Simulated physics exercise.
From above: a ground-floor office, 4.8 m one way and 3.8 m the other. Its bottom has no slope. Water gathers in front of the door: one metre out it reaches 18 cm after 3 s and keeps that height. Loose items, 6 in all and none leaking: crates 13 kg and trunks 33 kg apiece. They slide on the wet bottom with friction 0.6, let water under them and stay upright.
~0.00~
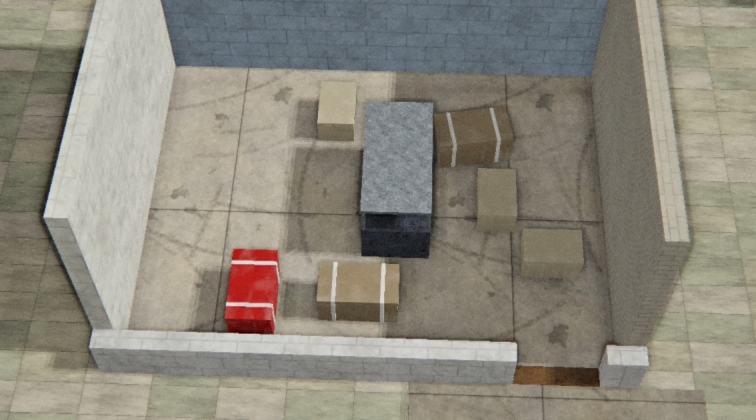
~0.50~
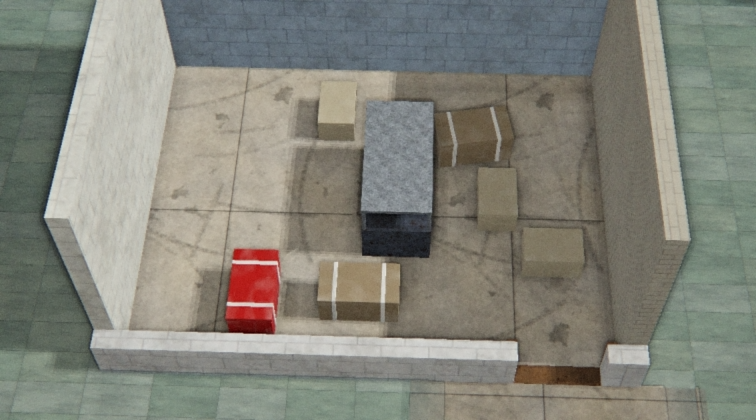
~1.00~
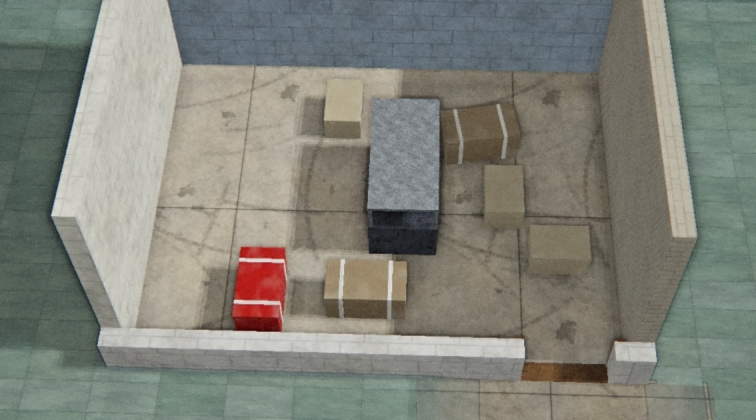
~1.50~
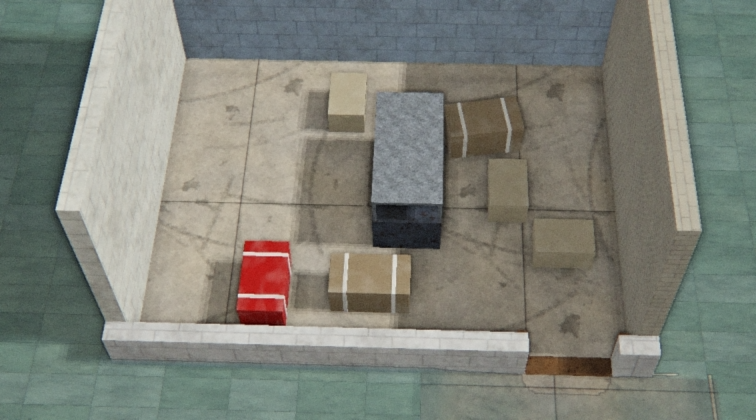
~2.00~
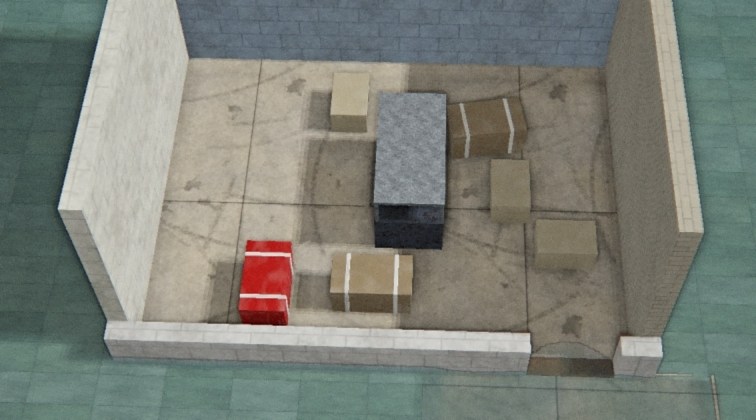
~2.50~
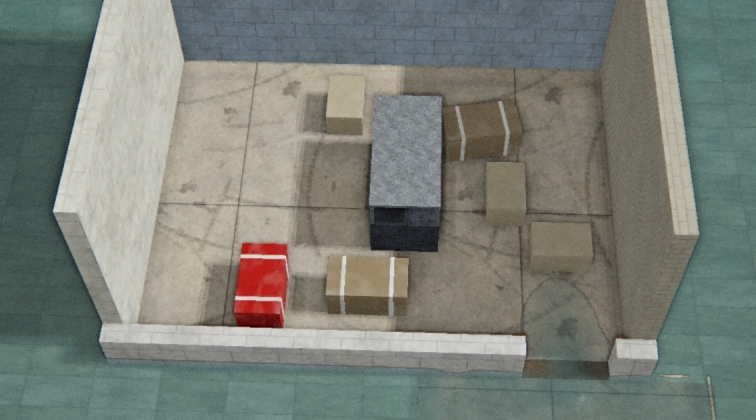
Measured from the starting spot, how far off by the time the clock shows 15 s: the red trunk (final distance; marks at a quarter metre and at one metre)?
The red trunk holds its place.
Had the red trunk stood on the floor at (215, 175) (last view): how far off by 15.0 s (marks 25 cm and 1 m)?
It holds its place.
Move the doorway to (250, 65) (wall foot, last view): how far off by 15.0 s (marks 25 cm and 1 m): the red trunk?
In that case the red trunk slides a little.
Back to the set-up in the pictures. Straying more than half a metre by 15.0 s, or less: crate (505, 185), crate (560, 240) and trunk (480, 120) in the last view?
In turn: Over, past it, over.
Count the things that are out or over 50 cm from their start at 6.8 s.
I count 1.
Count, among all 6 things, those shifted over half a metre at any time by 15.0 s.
4 of them.
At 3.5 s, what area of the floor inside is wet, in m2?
Some 2.5 m2.
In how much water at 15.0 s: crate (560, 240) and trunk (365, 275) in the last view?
About 7 and 5 cm.
After 3.5 s the red trunk is near (261, 278), 0.0 m from its start, aground; 0 afloat.
After 6.8 s the red trunk is near (261, 278), 0.0 m from its start, aground; 2 afloat.
After 11.0 s the red trunk is near (261, 278), 0.0 m from its start, aground; 2 afloat.
After 15.0 s the red trunk is near (261, 278), 0.0 m from its start, aground; 2 afloat.
